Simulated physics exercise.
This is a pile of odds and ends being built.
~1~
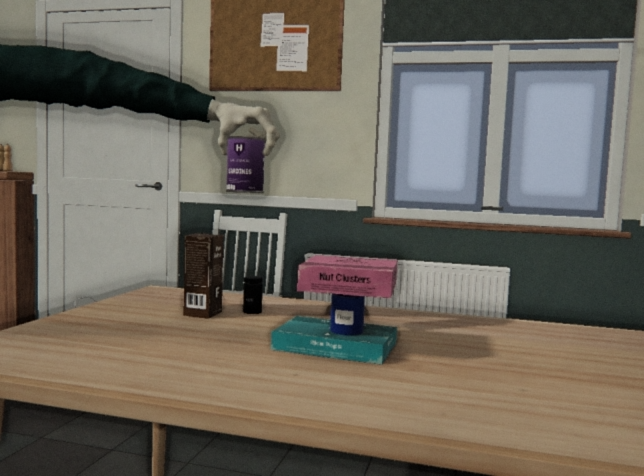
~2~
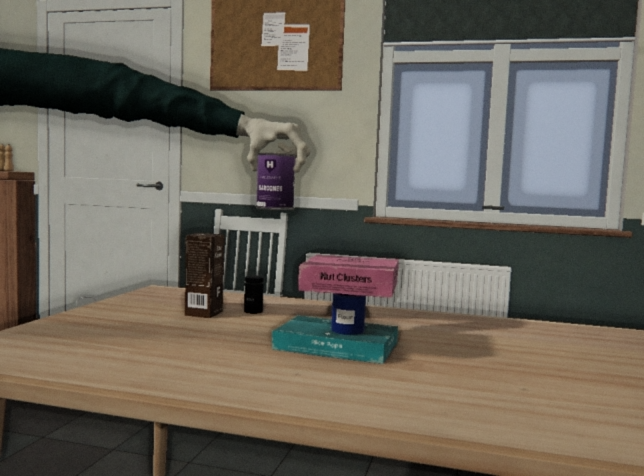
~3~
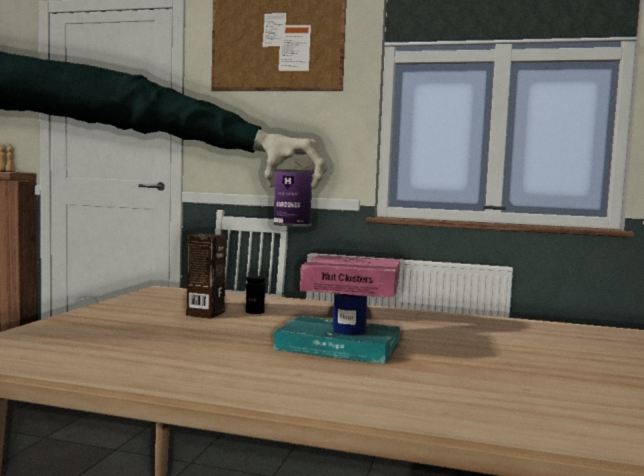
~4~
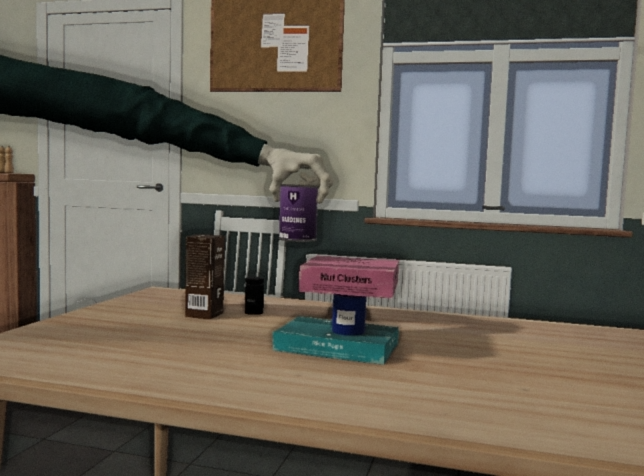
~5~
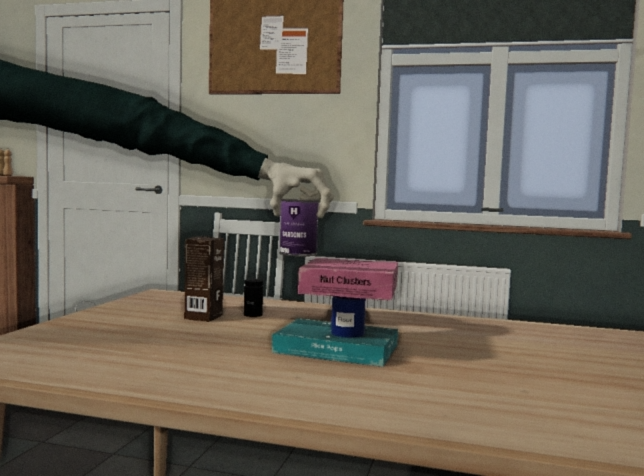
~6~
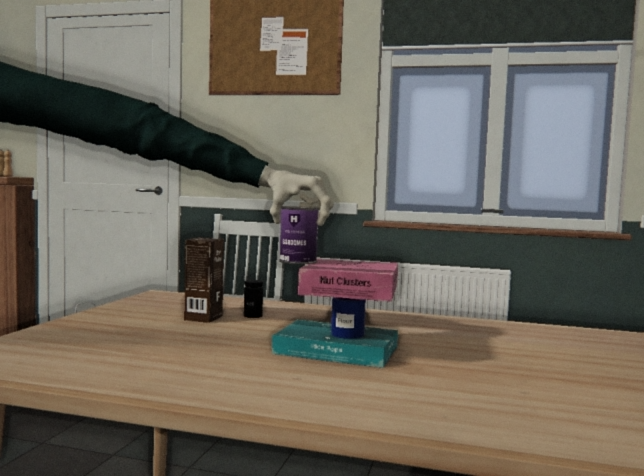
In a room with a wooden table, a pink box sits on a blue jar atop a turquoise packet, near a brown carton and a black container. A pale hand in a dark green sleeve carries a purple tin rightward and down, then lowers it more slowly to just above the pink box's left end.
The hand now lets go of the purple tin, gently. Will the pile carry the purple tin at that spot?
Here the pile loses its balance.
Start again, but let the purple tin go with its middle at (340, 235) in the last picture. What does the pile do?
Then it stays up.
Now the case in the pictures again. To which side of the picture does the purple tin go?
To the left.
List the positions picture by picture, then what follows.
The first frame shows coming down; purple tin (246, 165); turquoise packet (336, 338).
The second frame shows coming down; purple tin (276, 182); brown carton (205, 275).
The third frame shows coming down; purple tin (293, 197); black shaker (256, 295).
The fourth frame shows coming down; purple tin (299, 213); blue jar (349, 310).
The fifth frame shows coming down; purple tin (299, 227); pink packet (351, 277).
The sixth frame shows in place under the hand; purple tin (299, 234); turquoise packet (337, 342).
Then, 0.30 s on from there, purple tin now fallen; pink packet turned 20° from how it was put.
Then, 0.40 s on from there, pink packet turned 14° from how it was put.
Then, 1.30 s on from there, nothing new.
In the end, fallen, purple tin; the other 5 unmoved. At the end, from the last picture's camera, purple tin near (249, 322). The pile comes apart.
